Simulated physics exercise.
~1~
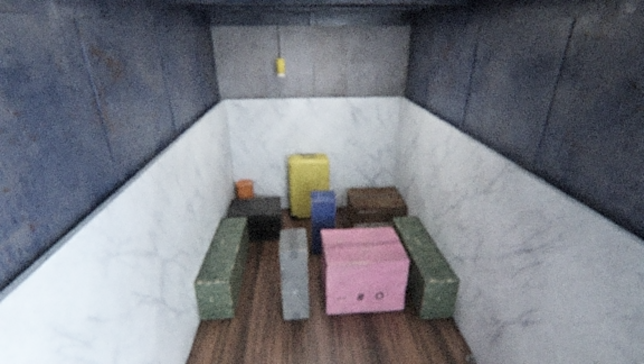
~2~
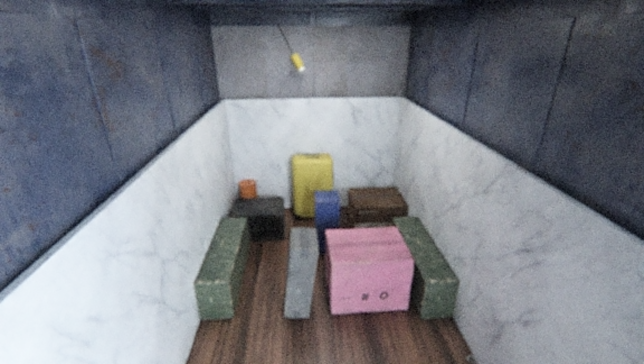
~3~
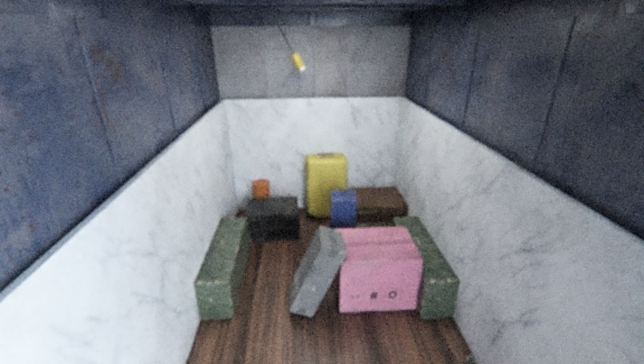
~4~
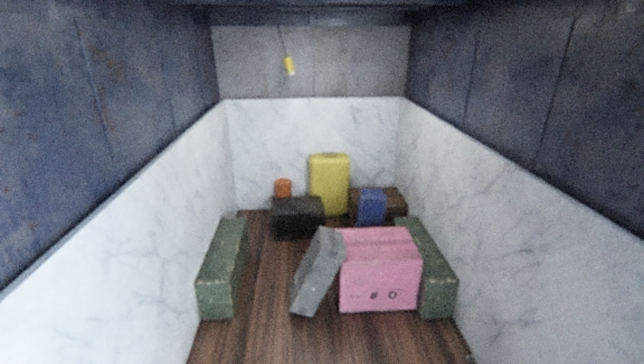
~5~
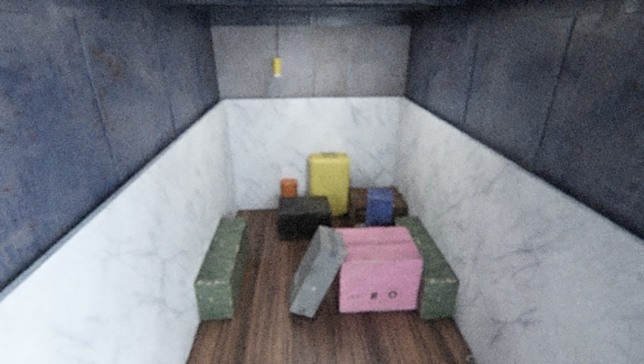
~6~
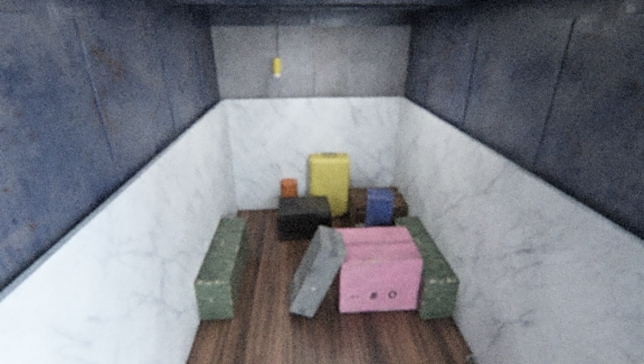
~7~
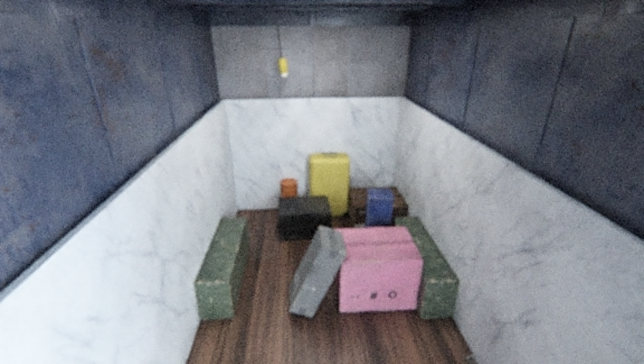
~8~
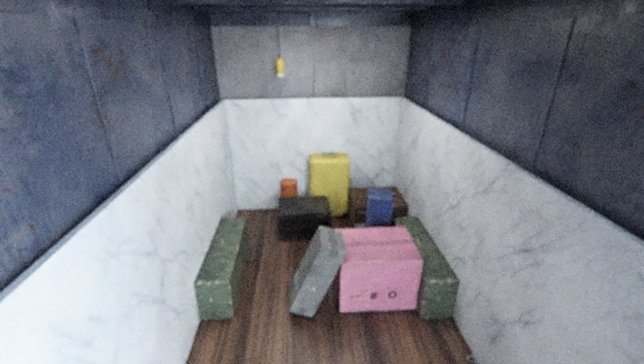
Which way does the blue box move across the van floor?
The blue box slides to the right, ending up in front of the brown box.
